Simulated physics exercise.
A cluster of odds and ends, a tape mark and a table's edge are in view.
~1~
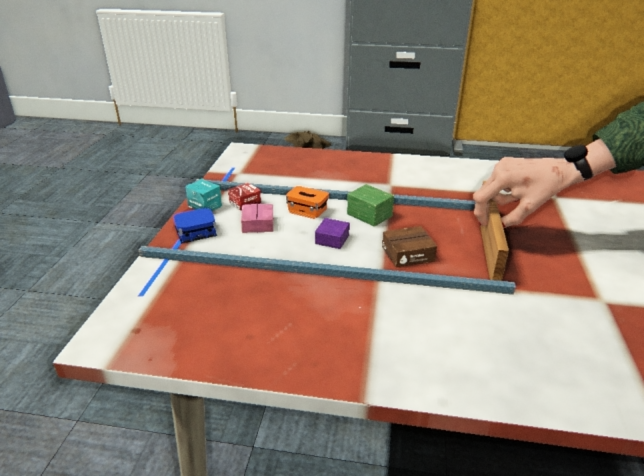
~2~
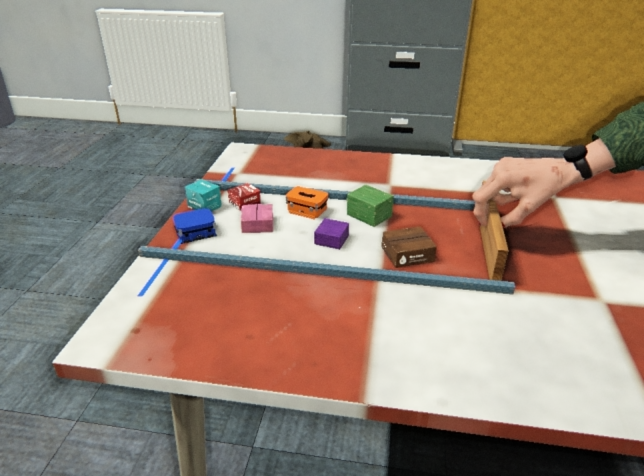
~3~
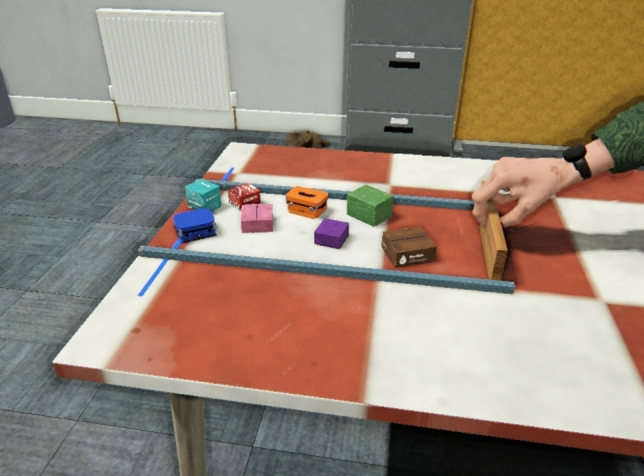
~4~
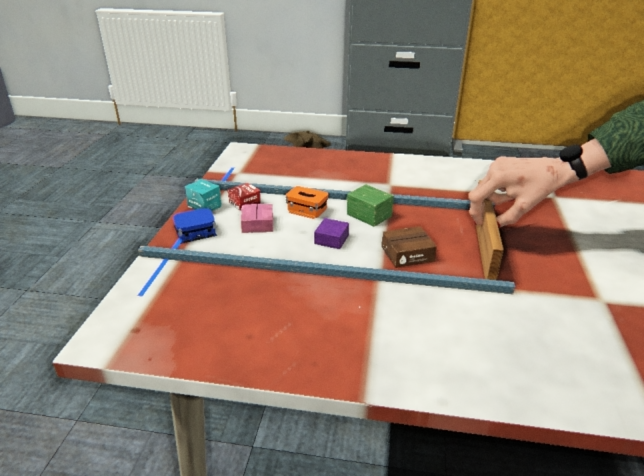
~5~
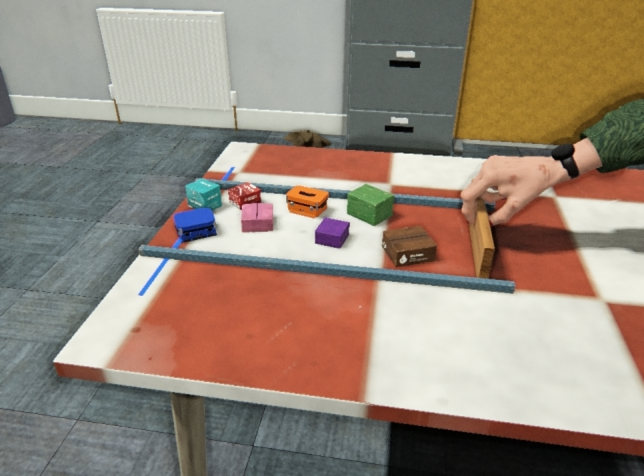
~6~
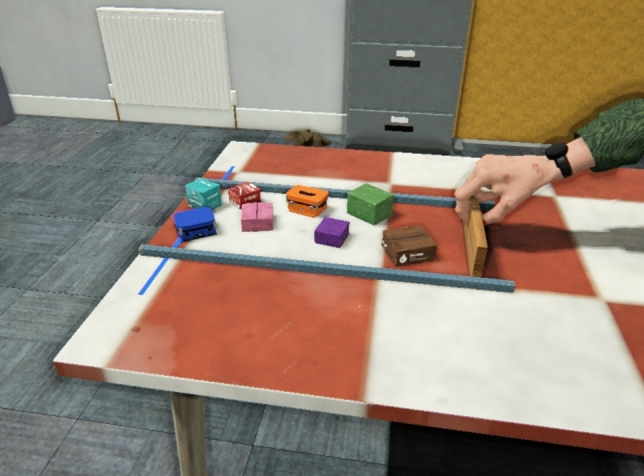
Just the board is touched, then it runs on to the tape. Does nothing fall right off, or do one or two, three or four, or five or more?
Five or more fall off.
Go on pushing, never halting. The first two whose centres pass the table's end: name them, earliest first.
It would be the turquoise box and after it the red box.
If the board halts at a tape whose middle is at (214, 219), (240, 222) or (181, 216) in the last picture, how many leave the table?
It would be 6, then 4, then 8.
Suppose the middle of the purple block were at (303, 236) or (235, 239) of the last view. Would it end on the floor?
Result for the purple block: Place one, it does not stay; place two, it remains there.
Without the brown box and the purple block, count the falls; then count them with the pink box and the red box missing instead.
The count is 3 in the first case and 4 in the second.
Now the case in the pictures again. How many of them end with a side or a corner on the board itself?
It ends up touching 2.
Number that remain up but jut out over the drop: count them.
I'd say 2 of them.
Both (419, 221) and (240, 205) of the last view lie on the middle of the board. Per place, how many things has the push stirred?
First position 1; second position 8.
A little later, none off yet; turquoise box at rest near (204, 195); blue case at rest near (195, 225); red box at rest near (245, 195).
Next, none off yet; turquoise box shifted about its own width near (188, 194); blue case shifted a little near (182, 226); red box shifted well along near (208, 189).
When it is over, the number that fall off is five or more; down, purple block, orange case, pink box, red box, blue case and turquoise box.
